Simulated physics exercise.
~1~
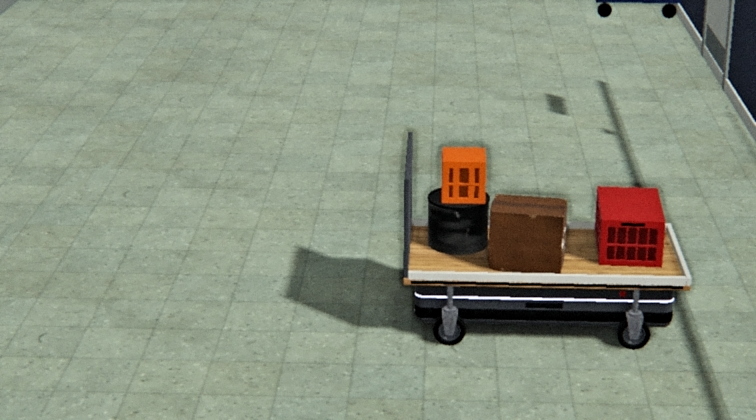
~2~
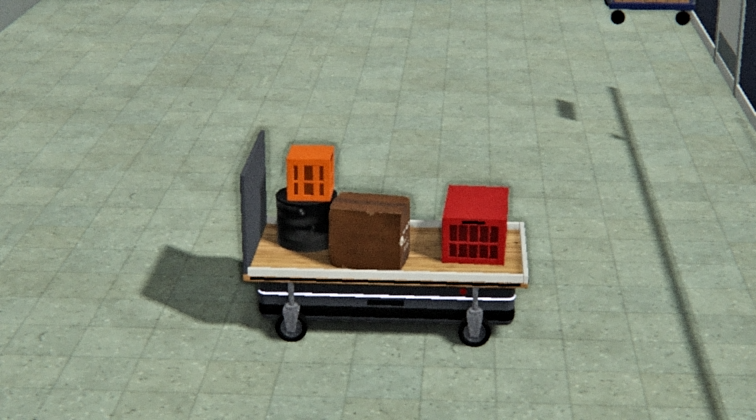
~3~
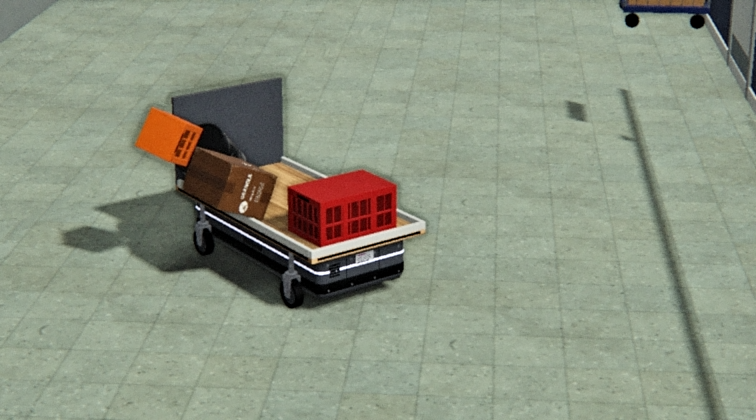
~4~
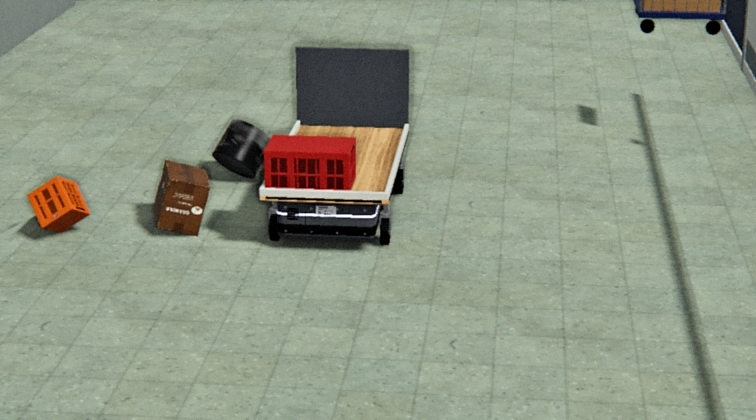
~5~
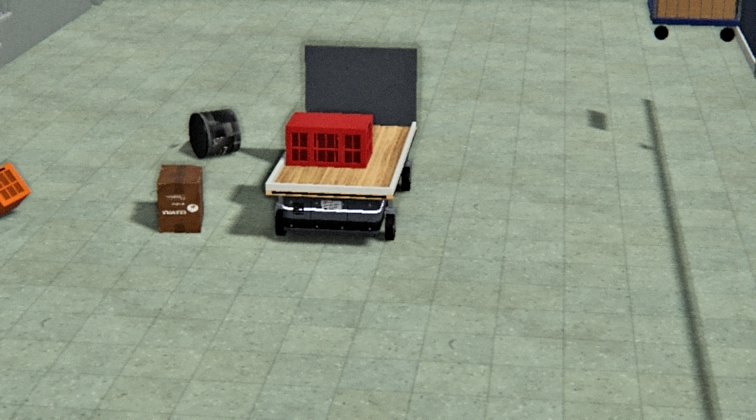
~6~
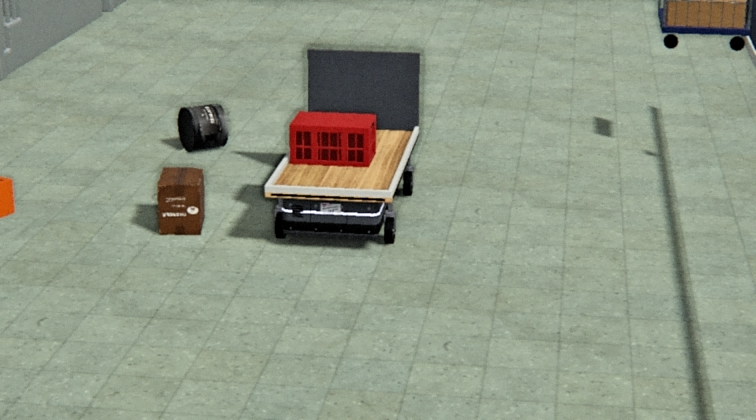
On a tiled floor, a cart turns, spills three items and stops carrying one red crate.
